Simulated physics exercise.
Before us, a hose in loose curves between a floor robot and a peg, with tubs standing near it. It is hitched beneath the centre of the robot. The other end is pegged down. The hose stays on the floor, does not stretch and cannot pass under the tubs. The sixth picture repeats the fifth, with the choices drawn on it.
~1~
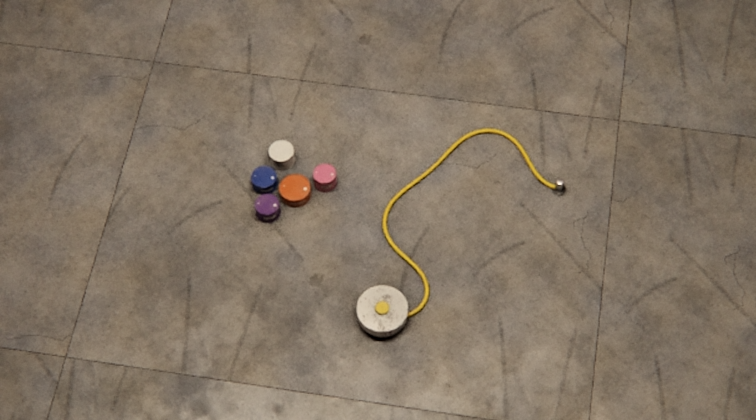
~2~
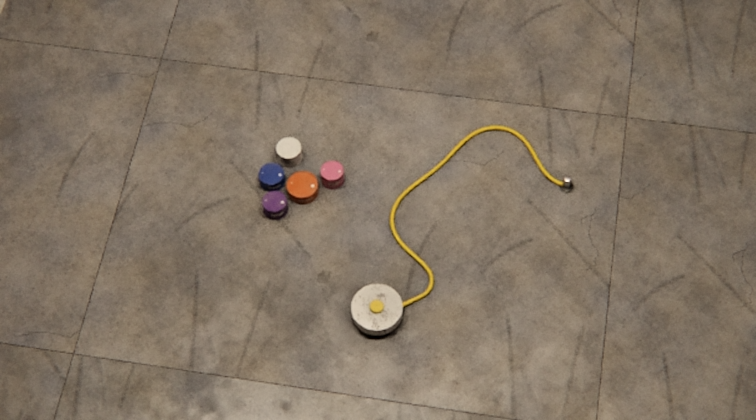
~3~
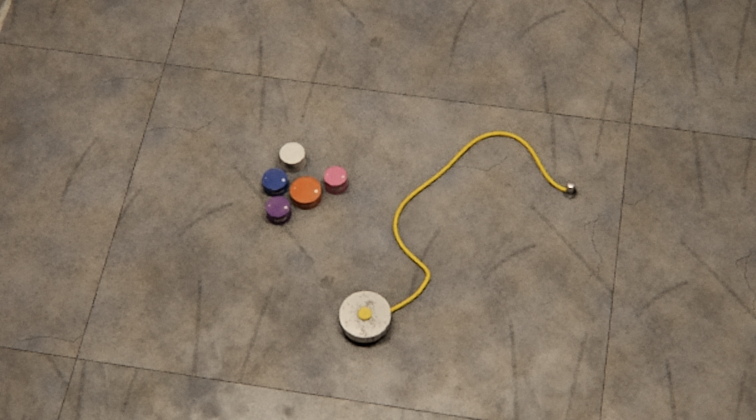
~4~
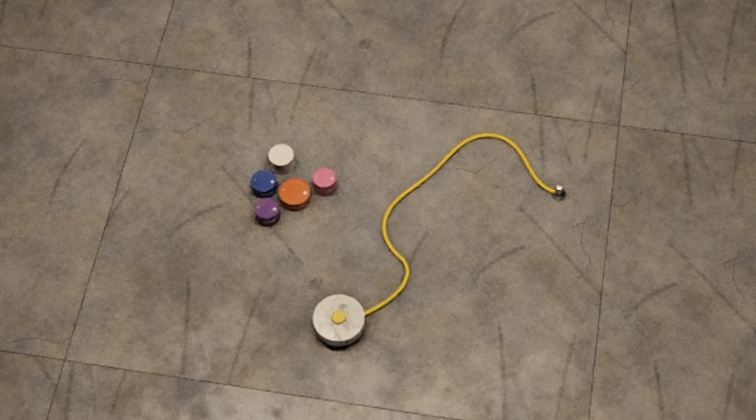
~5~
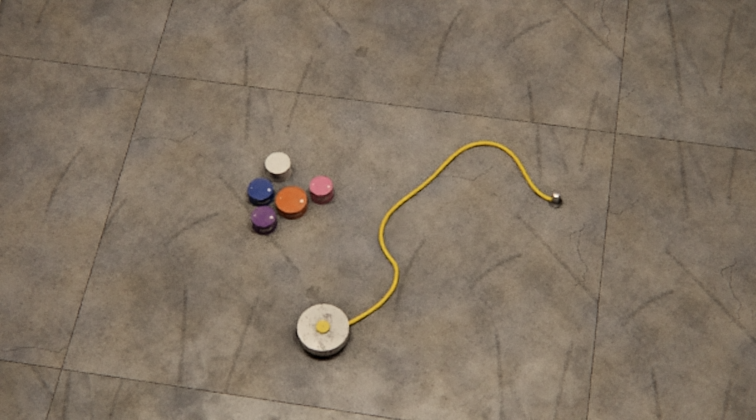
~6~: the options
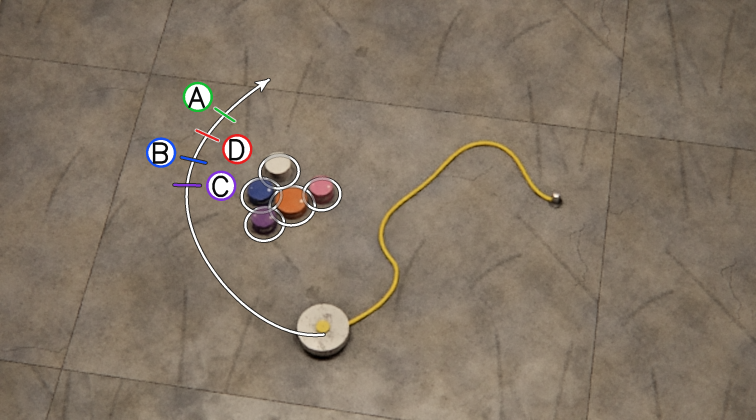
A round, pale device sliding slowly left across a grey tiled floor, drawing out the curves of its yellow line near five small tubs.
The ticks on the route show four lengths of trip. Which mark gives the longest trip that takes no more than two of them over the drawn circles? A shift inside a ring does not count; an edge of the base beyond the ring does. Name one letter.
At D, and not beyond.
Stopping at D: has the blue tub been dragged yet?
Yes.
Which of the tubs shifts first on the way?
The purple one.
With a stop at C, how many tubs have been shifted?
The count is none.
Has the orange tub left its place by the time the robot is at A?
Yes.
On the marked copy, A at (225, 115); B at (194, 160); C at (187, 185); D at (207, 135); the route from (324, 335) via (189, 218) to (269, 80).
Following D. Soon after the start, robot (230, 289).
Later, robot (186, 205).
In the end, robot (206, 131); purple tub (267, 198); orange tub (295, 201); blue tub (257, 180); two over the rings.
As for the rest, A has three over the rings; B is within the limit but short; C is within the limit but short.
